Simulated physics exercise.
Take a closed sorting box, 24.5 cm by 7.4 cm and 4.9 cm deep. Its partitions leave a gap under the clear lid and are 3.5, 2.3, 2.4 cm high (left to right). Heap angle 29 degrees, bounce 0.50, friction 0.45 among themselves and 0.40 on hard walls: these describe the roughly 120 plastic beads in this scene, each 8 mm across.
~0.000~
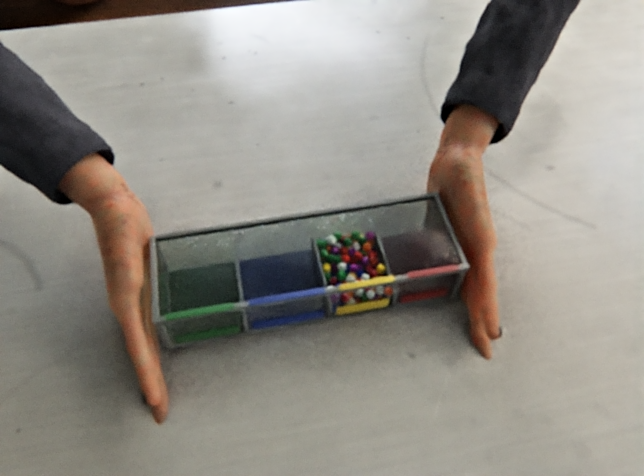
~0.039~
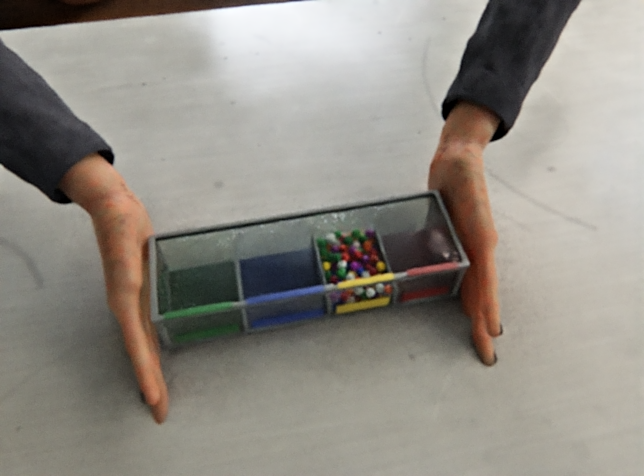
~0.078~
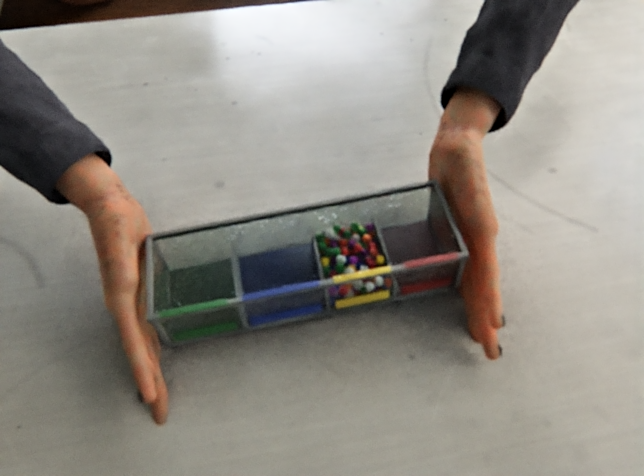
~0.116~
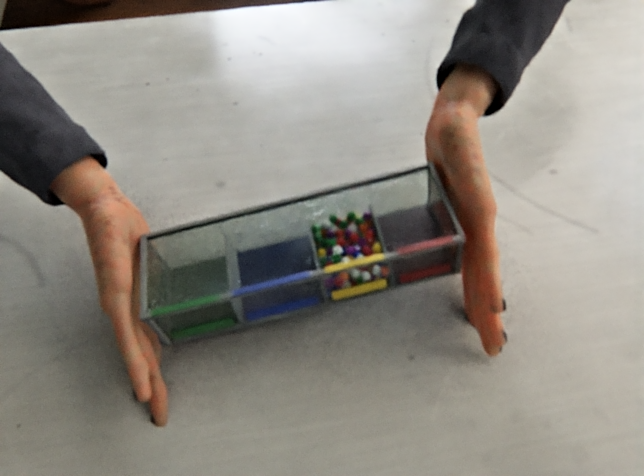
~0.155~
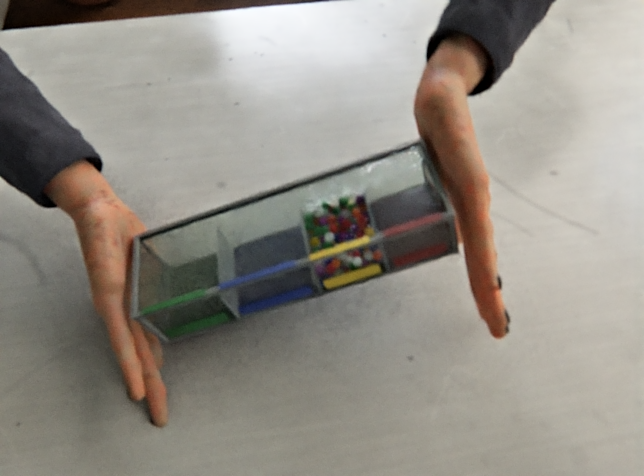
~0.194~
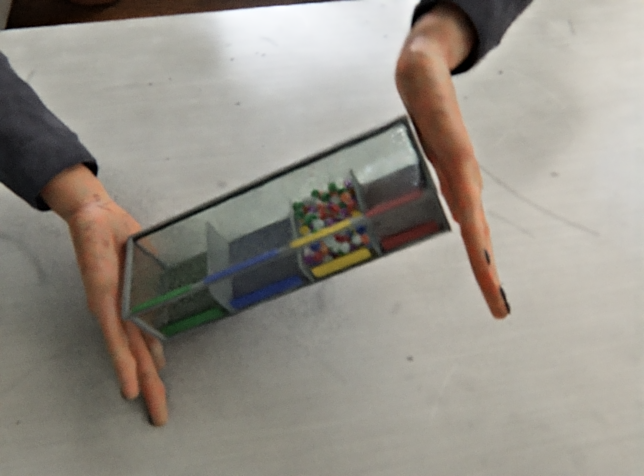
Two hands tilt a clear divided box, raising its right end above the left.
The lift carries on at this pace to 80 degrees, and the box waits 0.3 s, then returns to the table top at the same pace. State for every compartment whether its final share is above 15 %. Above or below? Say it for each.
Red: Below, blue: Above, green: Above, yellow: Above.
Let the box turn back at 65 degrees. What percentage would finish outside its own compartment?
45 percent.
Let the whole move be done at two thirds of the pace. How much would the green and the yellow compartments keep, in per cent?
In that case green would keep 35 % and yellow would keep 35 %.
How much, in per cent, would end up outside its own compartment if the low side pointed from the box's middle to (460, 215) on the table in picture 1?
Roughly 60 percent of them.
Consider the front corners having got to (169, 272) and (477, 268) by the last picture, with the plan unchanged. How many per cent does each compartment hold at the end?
Each compartment ends like this: Red 50 per cent, blue 0 per cent, green 0 per cent, yellow 50 per cent.
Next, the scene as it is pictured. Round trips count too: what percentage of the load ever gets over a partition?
75 %, roughly.
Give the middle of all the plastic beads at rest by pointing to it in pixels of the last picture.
(254, 279) or so.
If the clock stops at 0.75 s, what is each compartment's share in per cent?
The split is red at 0, blue at 40, green at 25 and yellow at 35 per cent.
Then, at 0.75 s, tilt 80 degrees; blue 40 %, green 25 %, yellow 35 %.
Then, at 1.13 s, tilt 44 degrees; blue 40 %, green 35 %, yellow 25 %.
After 1.59 s, tilt 0 degrees; blue 40 %, green 35 %, yellow 25 %.
At rest (2.2 s), red 0 %, blue 40 %, green 35 %, yellow 25 %.
